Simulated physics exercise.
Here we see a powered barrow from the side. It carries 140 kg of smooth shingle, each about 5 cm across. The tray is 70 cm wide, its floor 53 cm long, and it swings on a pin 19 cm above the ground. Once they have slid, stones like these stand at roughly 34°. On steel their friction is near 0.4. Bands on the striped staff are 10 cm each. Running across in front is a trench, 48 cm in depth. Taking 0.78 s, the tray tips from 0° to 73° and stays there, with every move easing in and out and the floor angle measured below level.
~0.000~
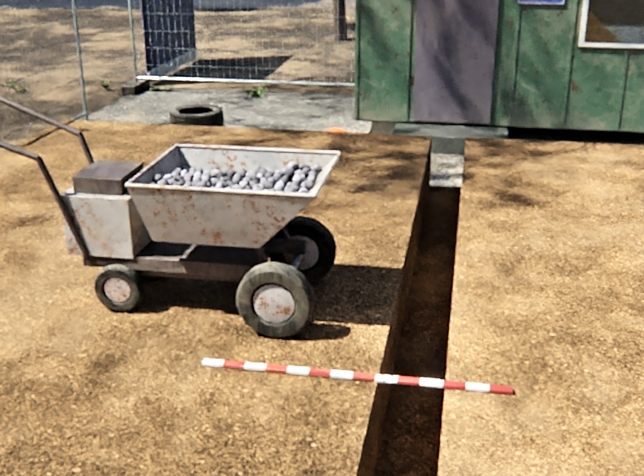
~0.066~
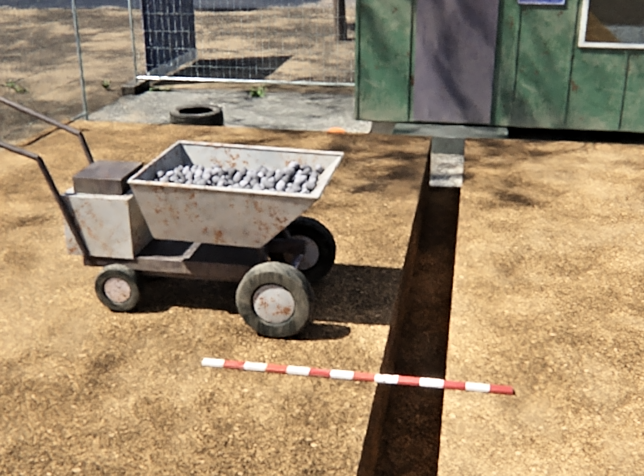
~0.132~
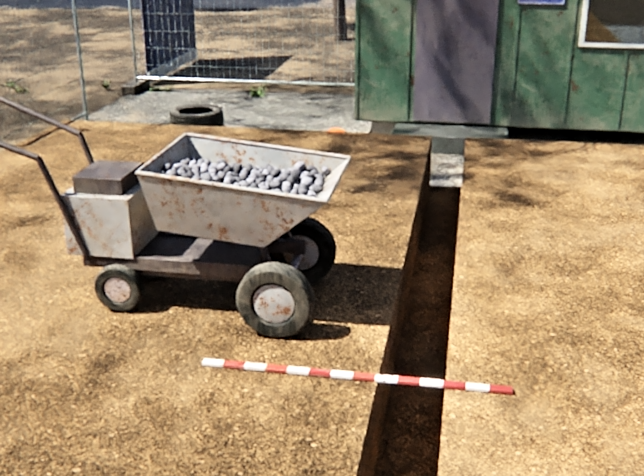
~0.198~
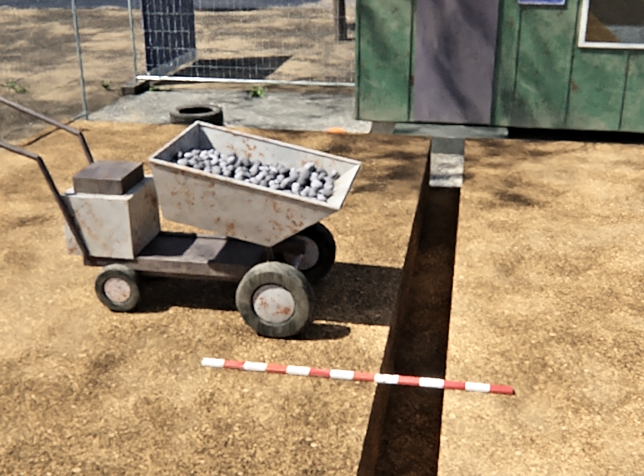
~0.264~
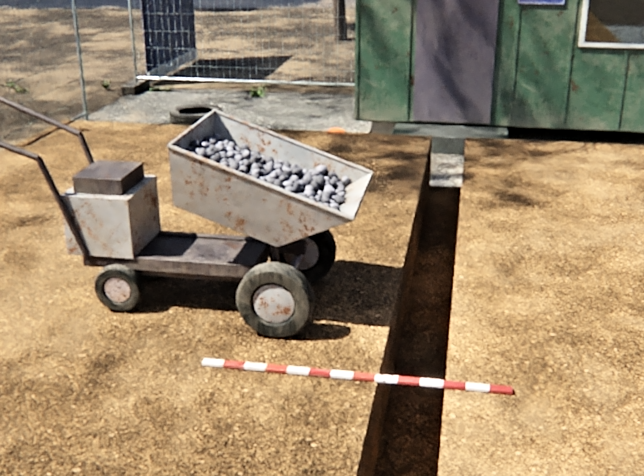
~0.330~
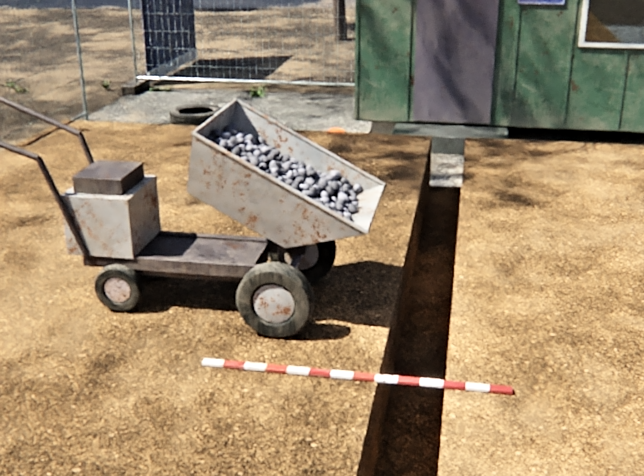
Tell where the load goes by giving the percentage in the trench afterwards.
About 53 per cent of the load is in the trench.
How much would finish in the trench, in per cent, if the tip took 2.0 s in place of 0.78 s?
Something close to 65 per cent.
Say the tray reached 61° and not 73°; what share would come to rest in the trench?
I'd guess some 50 in a hundred.
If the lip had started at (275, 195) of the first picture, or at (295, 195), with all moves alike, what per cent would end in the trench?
Around 90% for the first place and 80% for the second.
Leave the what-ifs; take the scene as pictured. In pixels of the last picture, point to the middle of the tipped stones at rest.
In the last view, about (443, 374).
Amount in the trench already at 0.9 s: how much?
By that point it's something like 30 in a hundred.
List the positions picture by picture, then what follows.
The tray is at 0°, its lip at (316, 196); the top of the load is at (273, 178), in the first frame.
The tray is at 1°, its lip at (319, 198); the top of the load is at (223, 174); the stones move at 0.3 m/s on average, in the second frame.
Lip at (327, 202), floor tilted 6°, highest stones at (200, 167); the stones move at 0.7 m/s on average, in the third frame.
The tray is at 12°, its lip at (340, 209); the top of the load is at (207, 157); the stones move at 1.0 m/s on average, in the fourth frame.
The tray is at 19°, its lip at (354, 219); the top of the load is at (211, 146); the stones move at 1.2 m/s on average, in the fifth frame.
The tray is at 28°, its lip at (367, 233); the top of the load is at (230, 136); the stones move at 1.3 m/s on average, in the sixth frame.
After 0.6 s the floor is at 61°; 100 % in the tray; the foremost stones are at (395, 265).
After 0.9 s the floor is at 73°; 56 % in the tray, 29 % in the trench, 15 % past the trench; the foremost stones are at (489, 318).
After 1.2 s the floor is at 73°; 5 % in the tray, 48 % in the trench, 47 % past the trench; the foremost stones are past the picture's edge.
After 3.2 s the floor is at 73°; 0 % in the tray, 53 % in the trench, 47 % past the trench; the foremost stones are past the picture's edge.
